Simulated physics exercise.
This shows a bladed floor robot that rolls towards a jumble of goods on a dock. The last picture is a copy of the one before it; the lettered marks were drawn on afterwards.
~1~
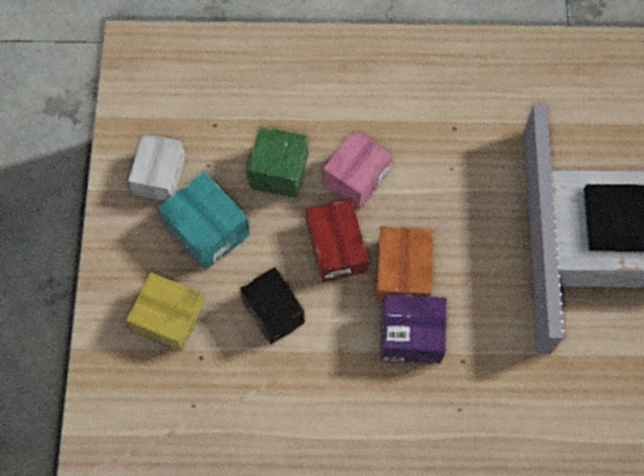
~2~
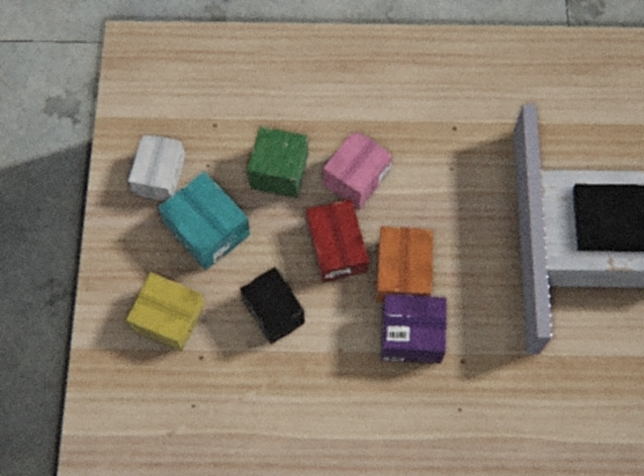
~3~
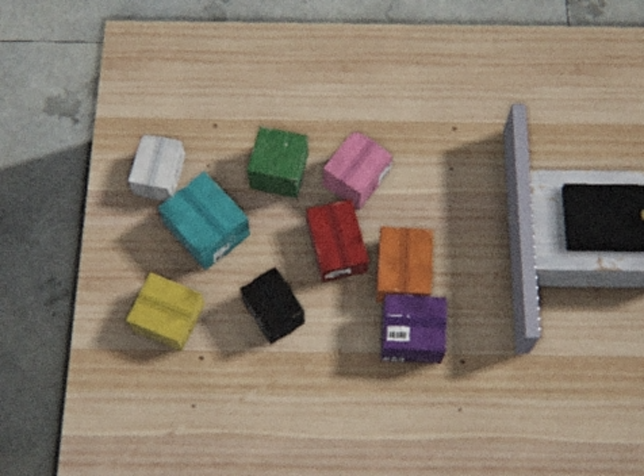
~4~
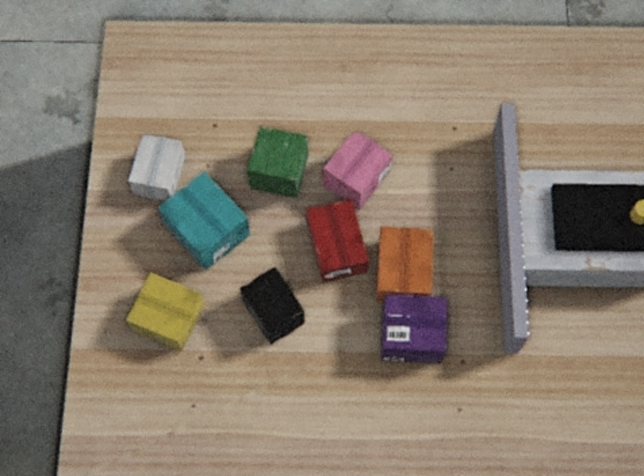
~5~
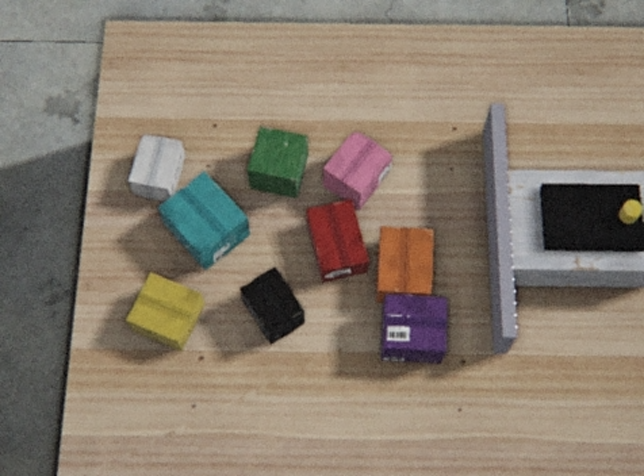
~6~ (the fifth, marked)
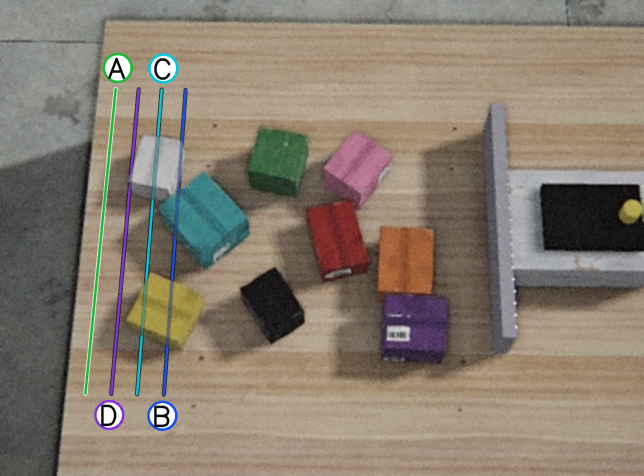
A grey robot with a wide upright blade slid slowly a short way left across a wooden surface, while the jumble of colored boxes, including white, turquoise, orange and purple ones, stayed still.
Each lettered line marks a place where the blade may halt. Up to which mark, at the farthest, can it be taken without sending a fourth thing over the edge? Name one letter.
Up to line B.
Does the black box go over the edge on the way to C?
By then, yes.
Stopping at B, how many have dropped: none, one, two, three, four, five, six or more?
Three.
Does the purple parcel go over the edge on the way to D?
No.
On the marked copy, A at (101, 232); B at (175, 233); C at (150, 233); D at (126, 233).
Taking B. A third of the way, robot (466, 215); purple parcel (346, 329); pink parcel (342, 173).
Two thirds of the way, robot (347, 213); turquoise parcel (131, 225); white box (139, 165).
When it is over, robot (255, 212); turquoise parcel over the edge; yellow box over the edge; three fallen.
As for the rest, A drops nine; C drops six; D drops six.
